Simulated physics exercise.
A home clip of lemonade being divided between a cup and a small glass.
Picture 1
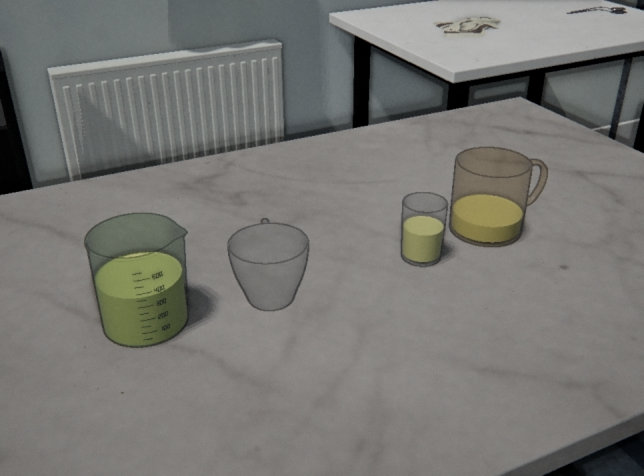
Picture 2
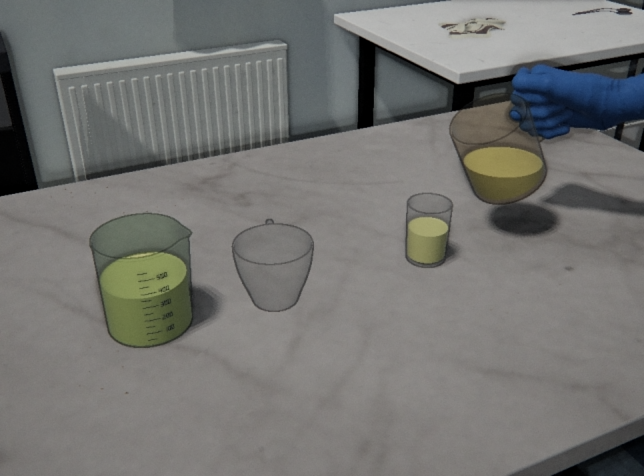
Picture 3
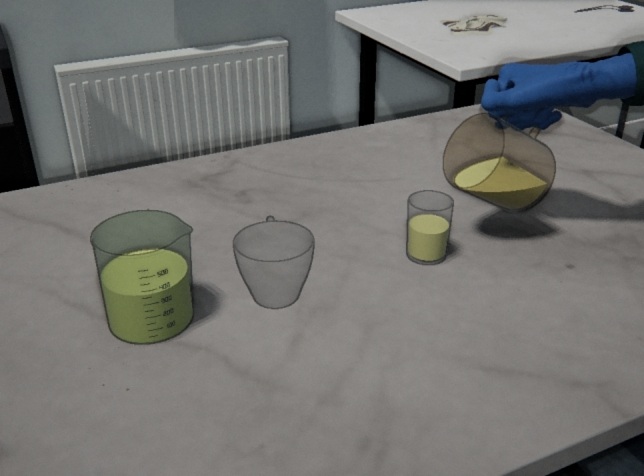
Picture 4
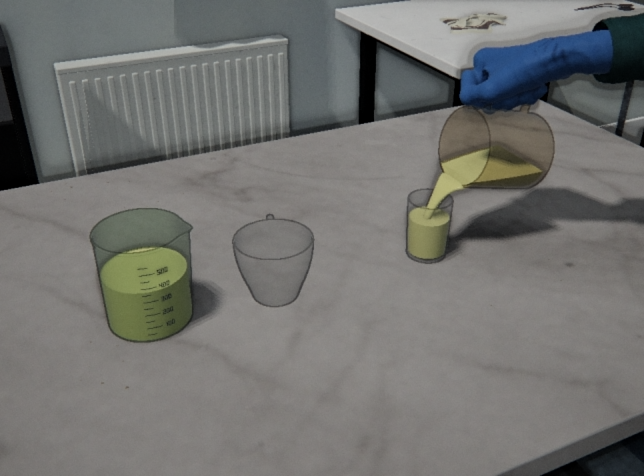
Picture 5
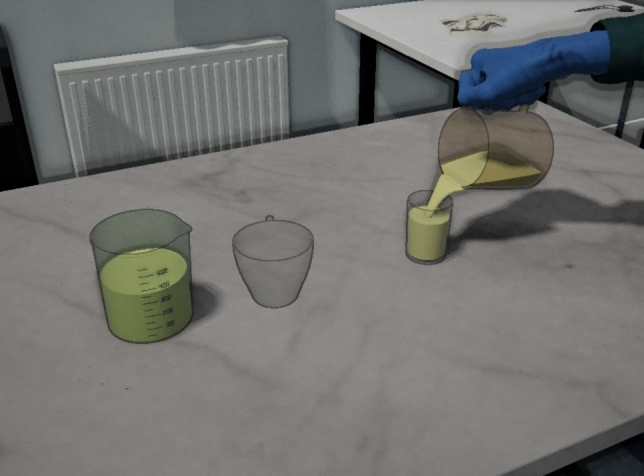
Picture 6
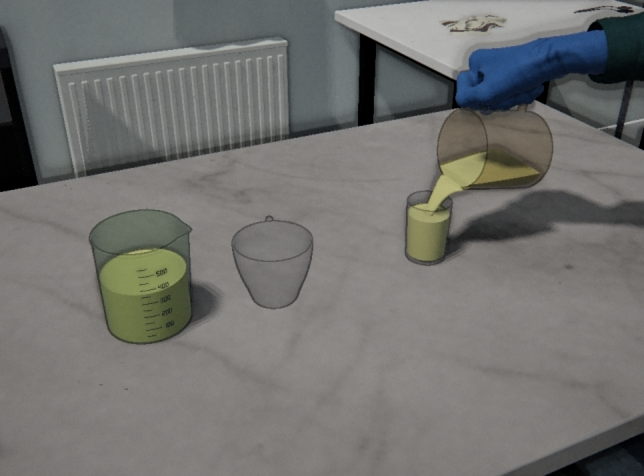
A blue-gloved hand lifted the mug of yellow liquid at the right, tilted it to the left and poured some into the small glass, while the beaker and empty cup stayed still.
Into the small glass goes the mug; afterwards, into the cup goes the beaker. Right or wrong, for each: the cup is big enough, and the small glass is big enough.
Cup: Wrong; small glass: Wrong.
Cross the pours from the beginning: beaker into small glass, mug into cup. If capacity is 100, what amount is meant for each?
That works out close to 330 per cent of capacity first, then close to 50 per cent.
Next, the small glass is full to the brim with a puddle round it.
Finally, the cup is full to the brim with a puddle round it; the small glass is full to the brim with a puddle round it.
